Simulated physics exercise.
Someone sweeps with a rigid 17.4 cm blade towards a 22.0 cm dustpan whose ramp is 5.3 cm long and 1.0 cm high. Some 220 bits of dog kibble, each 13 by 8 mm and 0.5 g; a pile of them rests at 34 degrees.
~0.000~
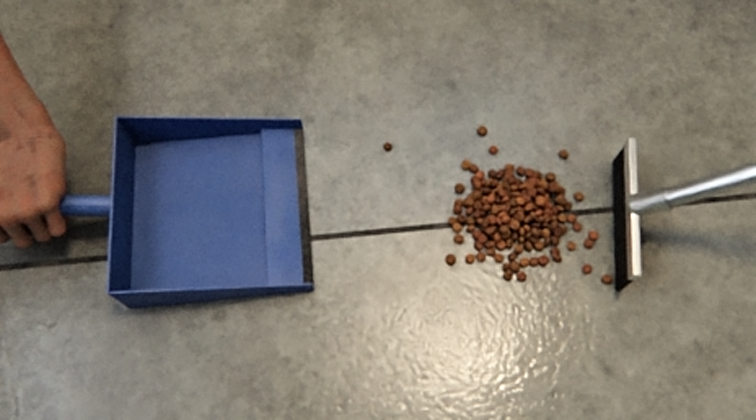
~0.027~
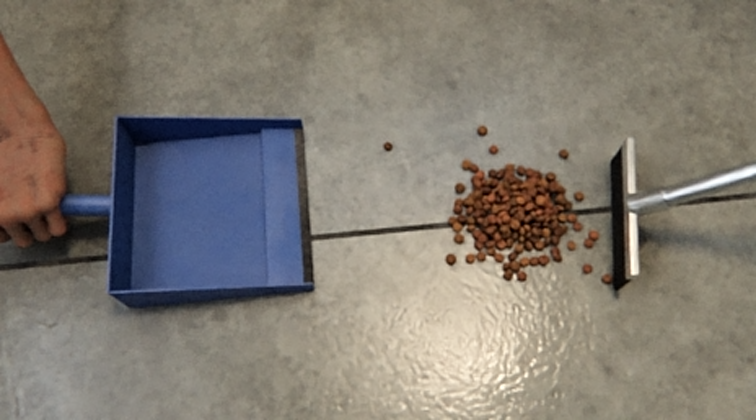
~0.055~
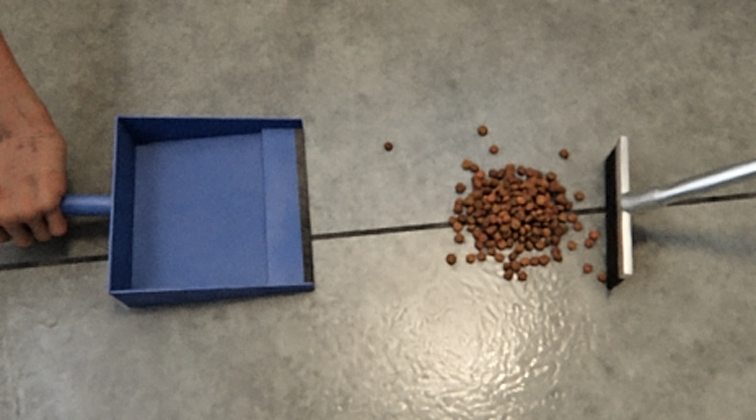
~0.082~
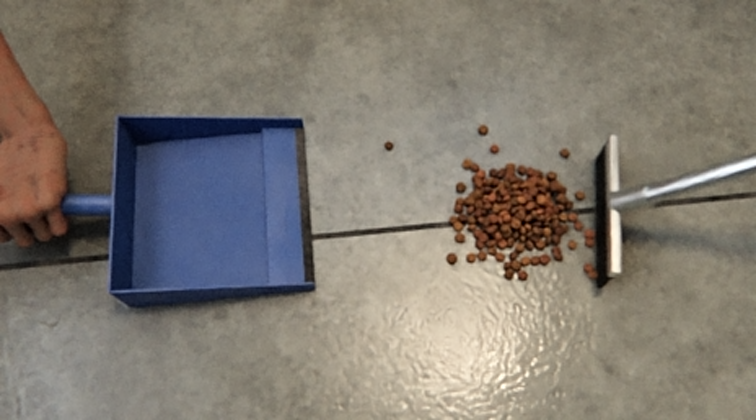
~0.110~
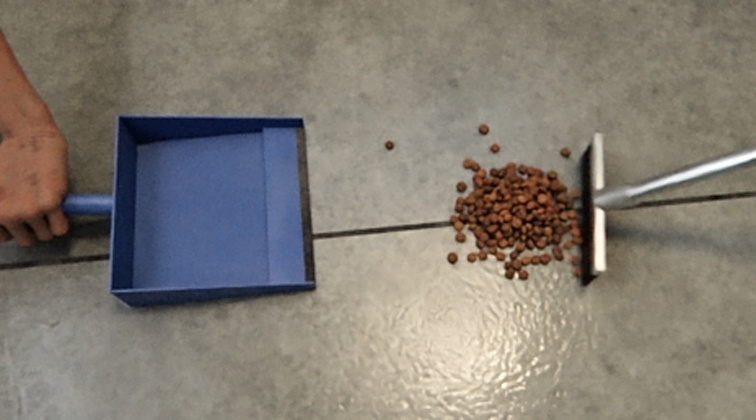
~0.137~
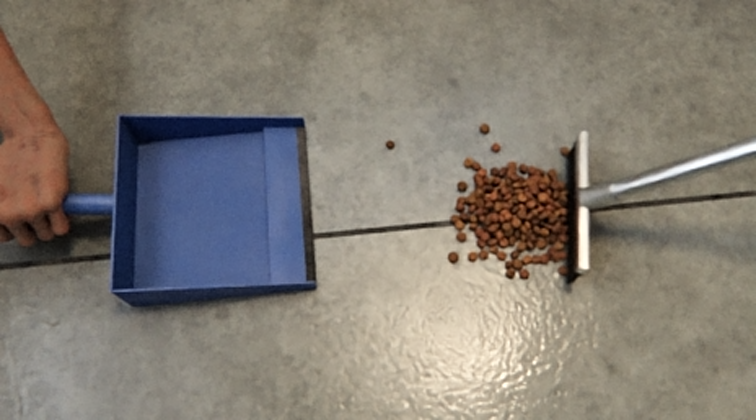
On a gray tiled floor, a hand held a blue dustpan at the left while a blade on a metal handle slid left a short way, nudging the right edge of a pile of brown kibble.
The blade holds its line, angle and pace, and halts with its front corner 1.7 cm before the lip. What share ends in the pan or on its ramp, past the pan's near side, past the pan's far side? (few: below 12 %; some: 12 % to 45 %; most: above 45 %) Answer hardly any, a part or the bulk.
Pan a part, near side hardly any, far side hardly any.
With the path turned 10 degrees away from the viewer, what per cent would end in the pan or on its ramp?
Then about 30 per cent.
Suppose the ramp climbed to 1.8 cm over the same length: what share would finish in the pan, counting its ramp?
In that case some 35 per cent.
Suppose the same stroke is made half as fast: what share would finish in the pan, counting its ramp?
It would be near 30 per cent.
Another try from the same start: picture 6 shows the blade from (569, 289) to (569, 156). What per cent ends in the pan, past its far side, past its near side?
Pan 15, far 0, near 20.
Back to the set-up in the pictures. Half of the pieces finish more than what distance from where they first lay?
Some 26 cm.
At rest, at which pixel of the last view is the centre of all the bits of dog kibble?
At about (314, 187).
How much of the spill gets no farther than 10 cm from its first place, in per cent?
About 5 per cent.
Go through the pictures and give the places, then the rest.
The first frame shows blade from (634, 275) to (629, 145), moved 0.0 cm, 0 of the pieces shifted so far; middle of the pieces at (517, 214); pan at (205, 215).
The second frame shows blade from (631, 275) to (627, 145), moved 0.3 cm, 0 of the pieces shifted so far; middle of the pieces at (517, 213).
The third frame shows blade from (625, 274) to (621, 144), moved 1.1 cm, 1 of the pieces shifted so far; middle of the pieces at (518, 213).
The fourth frame shows blade from (614, 272) to (611, 142), moved 2.4 cm, 2 of the pieces shifted so far; middle of the pieces at (518, 213).
The fifth frame shows blade from (598, 270) to (596, 141), moved 4.3 cm, 7 of the pieces shifted so far; middle of the pieces at (519, 212).
The sixth frame shows blade from (582, 268) to (581, 139), moved 6.2 cm, 30 of the pieces shifted so far; middle of the pieces at (519, 211); pan at (208, 213). The blade's pace is about 0.71 m/s, heading 11 degrees away from the viewer's side.
After 0.34 s, middle of the blade 18 cm from the lip; 0 % over the lip, far side 0 %, near side 5 %.
After 0.48 s, middle of the blade 8 cm from the lip; 0 % over the lip, far side 0 %, near side 5 %.
Then, at 0.75 s, middle of the blade 3 cm from the lip; 40 % over the lip, far side 5 %, near side 5 %.
At rest (1.4 s), pan 35 %, near side 5 %, far side 5 %, in front of the lip or behind the blade 55 %.
